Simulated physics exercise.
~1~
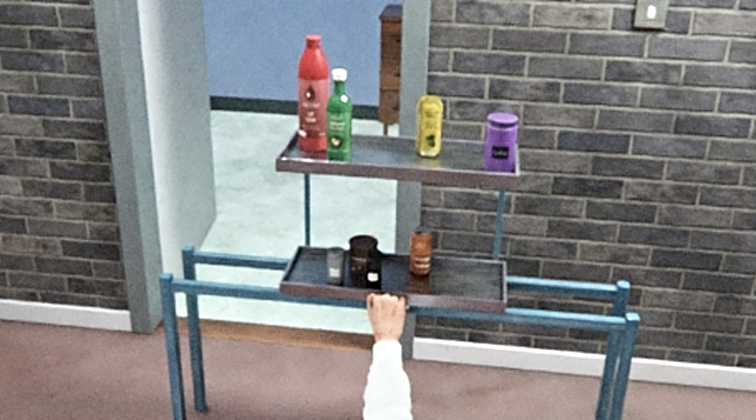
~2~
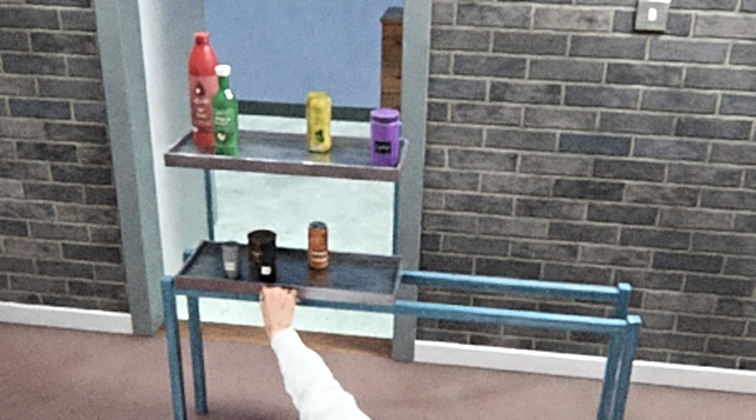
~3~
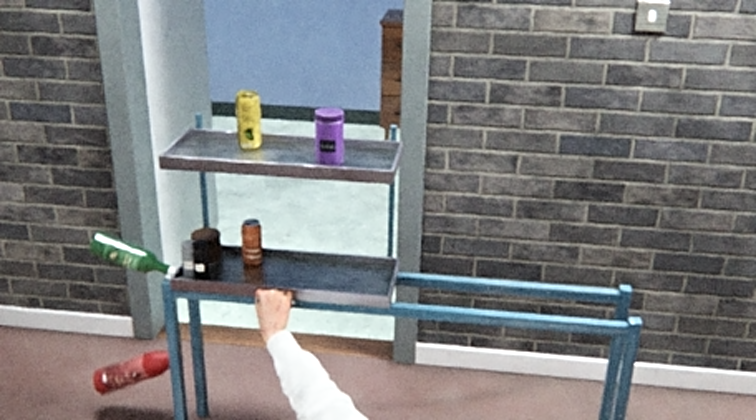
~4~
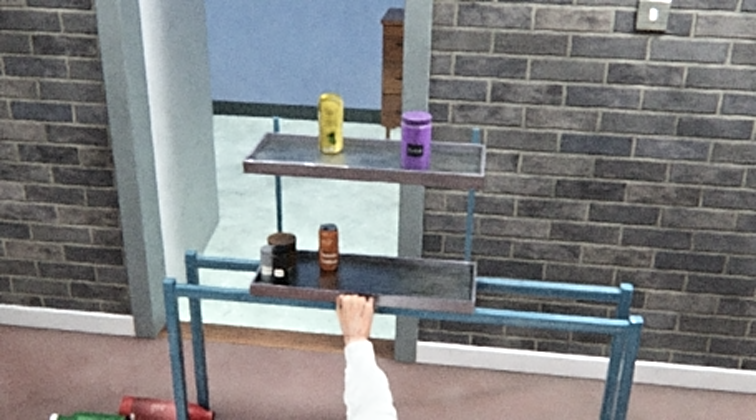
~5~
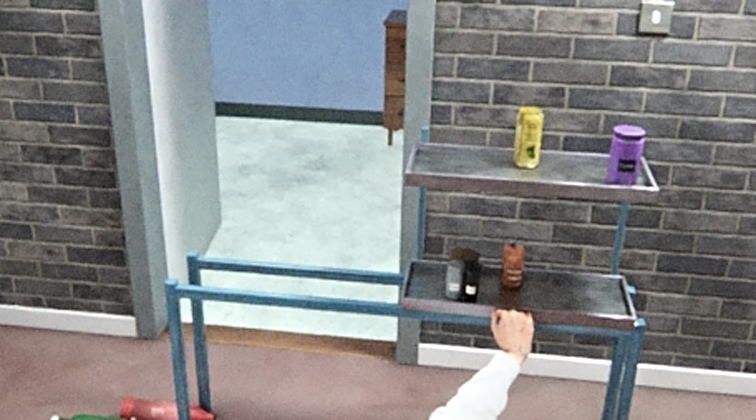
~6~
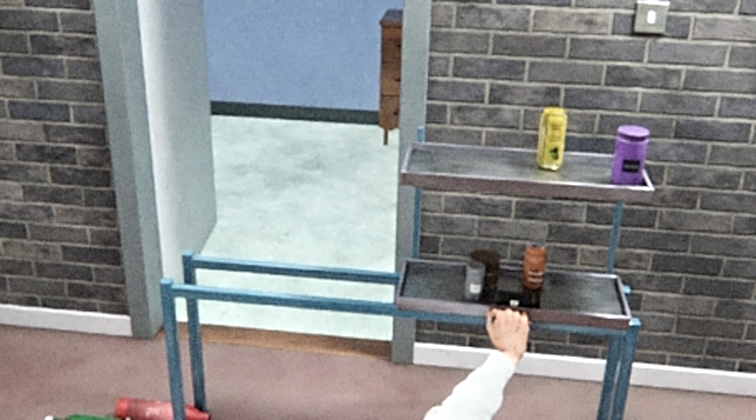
Red and green bottles toppling off a two-tier tray pulled left by a hand, then a black shaker tipping at right.
